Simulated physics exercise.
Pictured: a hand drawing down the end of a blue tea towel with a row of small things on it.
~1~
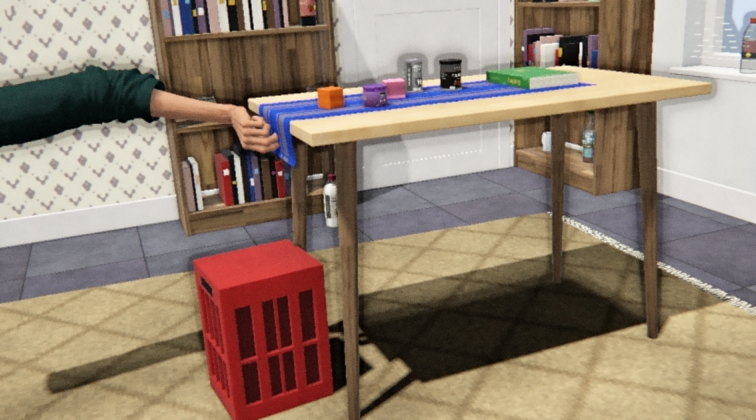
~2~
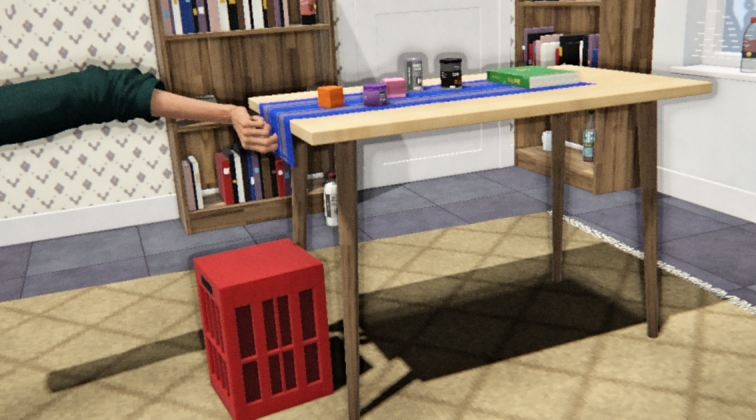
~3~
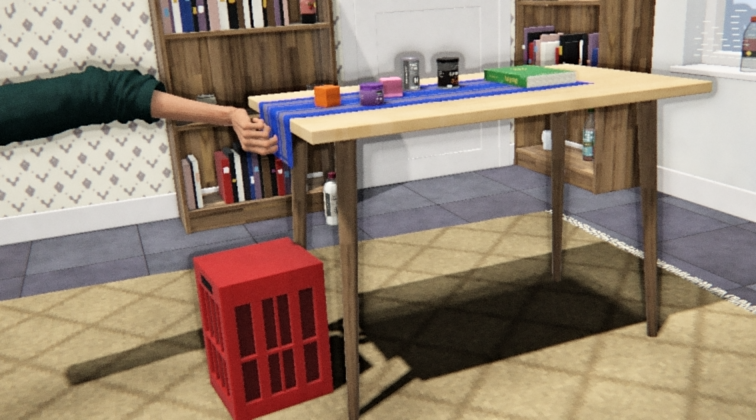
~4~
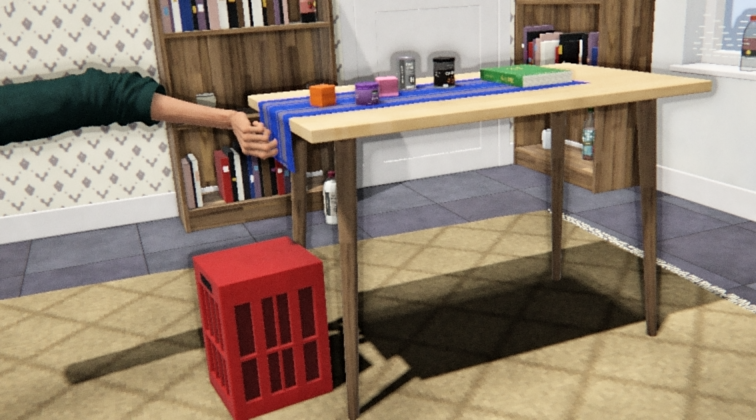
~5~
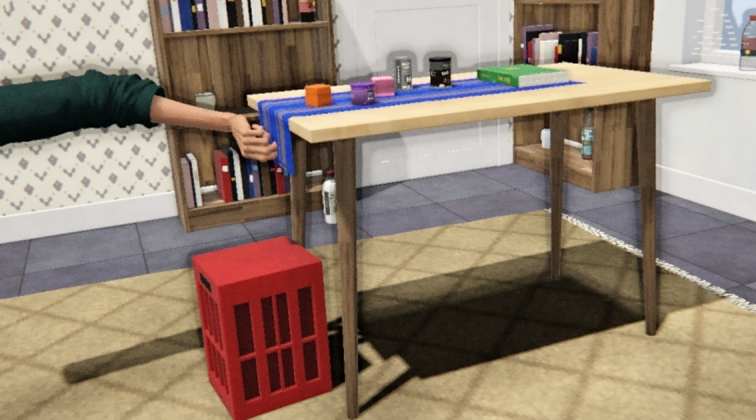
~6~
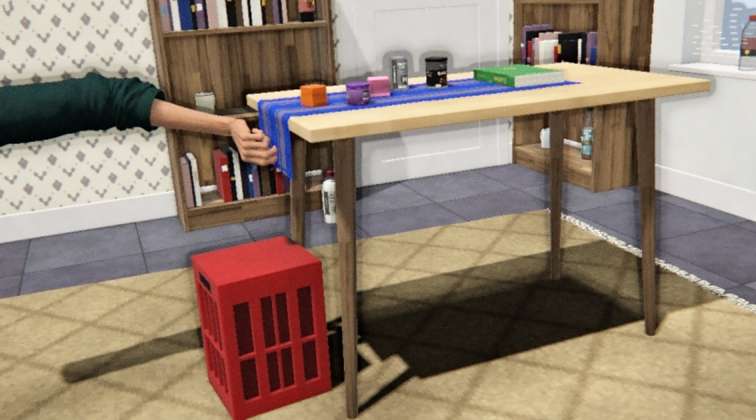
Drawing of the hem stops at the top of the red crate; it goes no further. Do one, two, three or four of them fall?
The total lost is two.
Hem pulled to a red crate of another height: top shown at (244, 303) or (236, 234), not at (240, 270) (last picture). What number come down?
It comes to 3 and 1 over the edge.
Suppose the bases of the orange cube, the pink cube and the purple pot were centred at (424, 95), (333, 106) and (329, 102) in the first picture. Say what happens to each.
Final state: The orange cube is still in place, the pink cube is no longer up, the purple pot is no longer up.
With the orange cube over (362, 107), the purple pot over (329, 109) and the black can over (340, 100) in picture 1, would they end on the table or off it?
So the orange cube leaves the top, the purple pot leaves the top, and the black can leaves the top.
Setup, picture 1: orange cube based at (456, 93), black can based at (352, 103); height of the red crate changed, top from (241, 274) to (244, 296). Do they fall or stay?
In the end the orange cube is still on top and the black can is no longer on top.
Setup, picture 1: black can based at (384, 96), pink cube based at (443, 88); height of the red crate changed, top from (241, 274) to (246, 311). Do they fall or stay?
Result: Black can gone, pink cube still there.
Soon after, hem near (280, 219); orange cube gone.
After that, hem on the crate; orange cube and purple pot gone.
In the end, hem on the crate; orange cube and purple pot gone. It carries off two.
